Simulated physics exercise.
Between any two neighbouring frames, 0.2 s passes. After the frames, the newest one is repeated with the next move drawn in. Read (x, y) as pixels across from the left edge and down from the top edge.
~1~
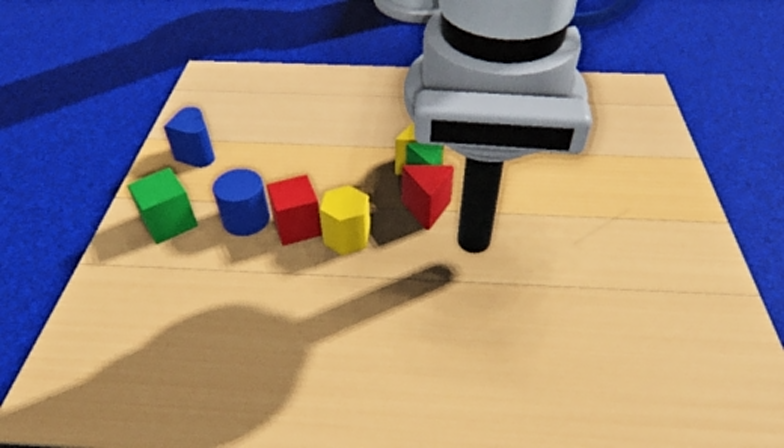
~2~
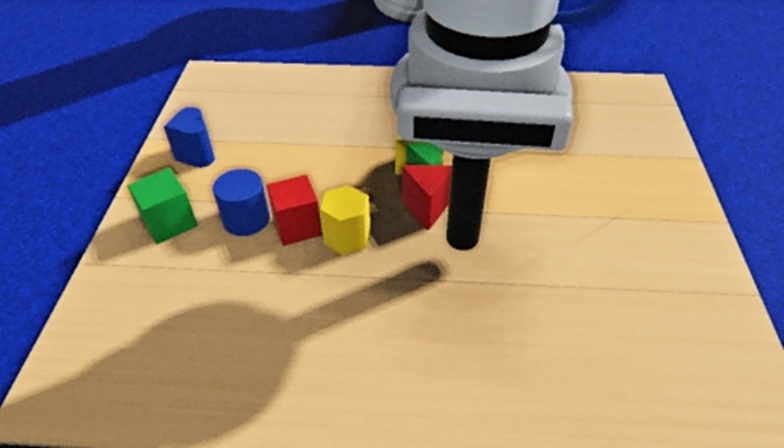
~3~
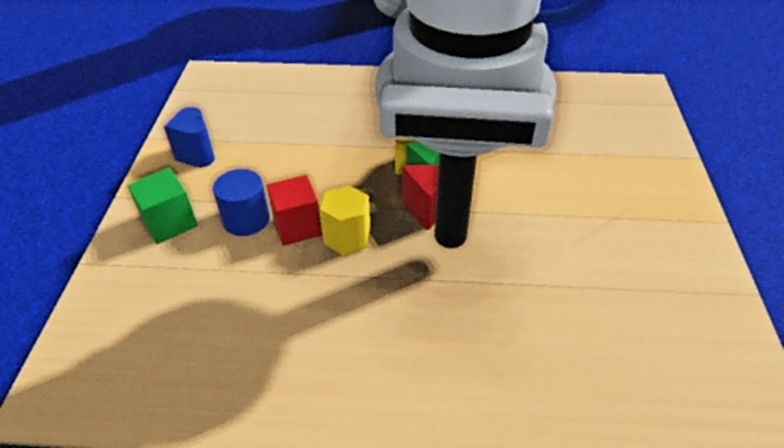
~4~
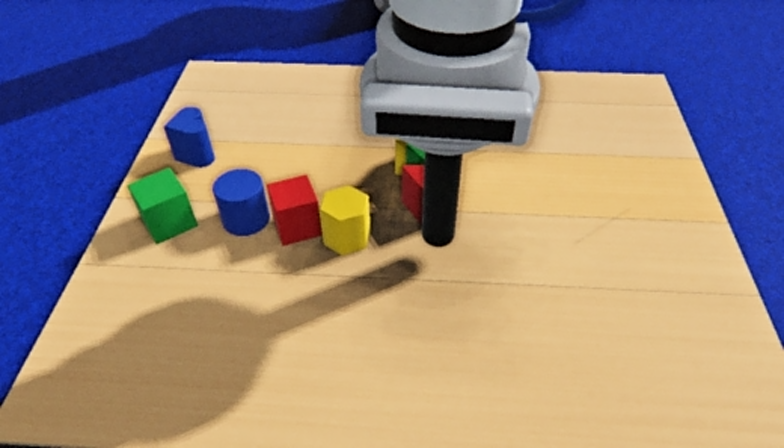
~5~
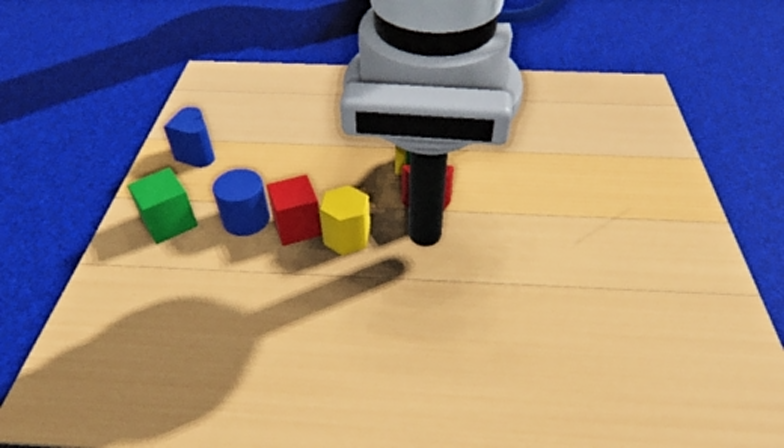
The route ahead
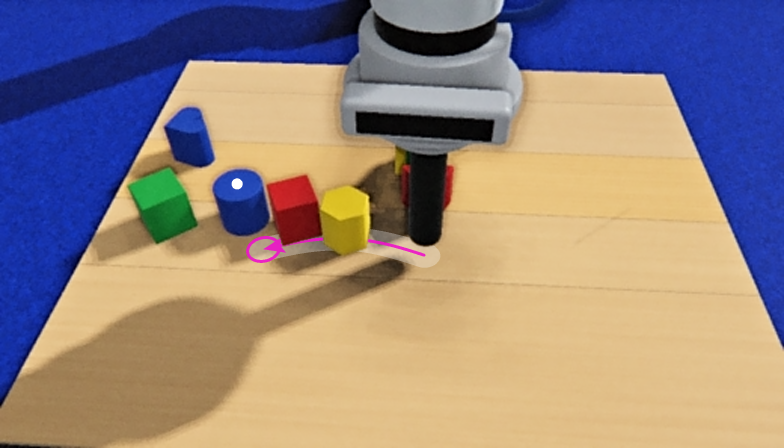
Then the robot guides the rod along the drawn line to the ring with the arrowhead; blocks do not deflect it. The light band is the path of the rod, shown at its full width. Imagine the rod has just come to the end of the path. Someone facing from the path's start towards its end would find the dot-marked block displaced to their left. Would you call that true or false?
False - the claim does not hold.
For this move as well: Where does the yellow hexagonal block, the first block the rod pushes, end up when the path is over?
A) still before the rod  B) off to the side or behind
The correct letter is A.
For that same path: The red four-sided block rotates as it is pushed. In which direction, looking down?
Turns clockwise.
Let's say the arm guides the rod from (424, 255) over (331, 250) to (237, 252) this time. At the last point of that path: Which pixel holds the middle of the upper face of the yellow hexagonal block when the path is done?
At roughly (296, 188).
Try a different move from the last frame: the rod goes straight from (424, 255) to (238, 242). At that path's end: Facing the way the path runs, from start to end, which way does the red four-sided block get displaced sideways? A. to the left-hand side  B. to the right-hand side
That would be B.
The drawn path runs from (424, 255) via (372, 241) and (318, 239), ending at (264, 249); the dot is on the blue cylinder.
On the path given first. One third of the way, rod (371, 223); red four-sided block (285, 190); yellow hexagonal block (332, 201).
Two thirds of the way, rod (315, 221); blue cylinder (215, 175); red four-sided block (254, 190), turned 65° clockwise; yellow hexagonal block (274, 216), turned 25° anticlockwise.
At the end, rod (259, 231); blue cylinder (208, 171); red four-sided block (243, 190), turned 80° clockwise; yellow hexagonal block (226, 239), turned 60° anticlockwise; red triangle not moved.
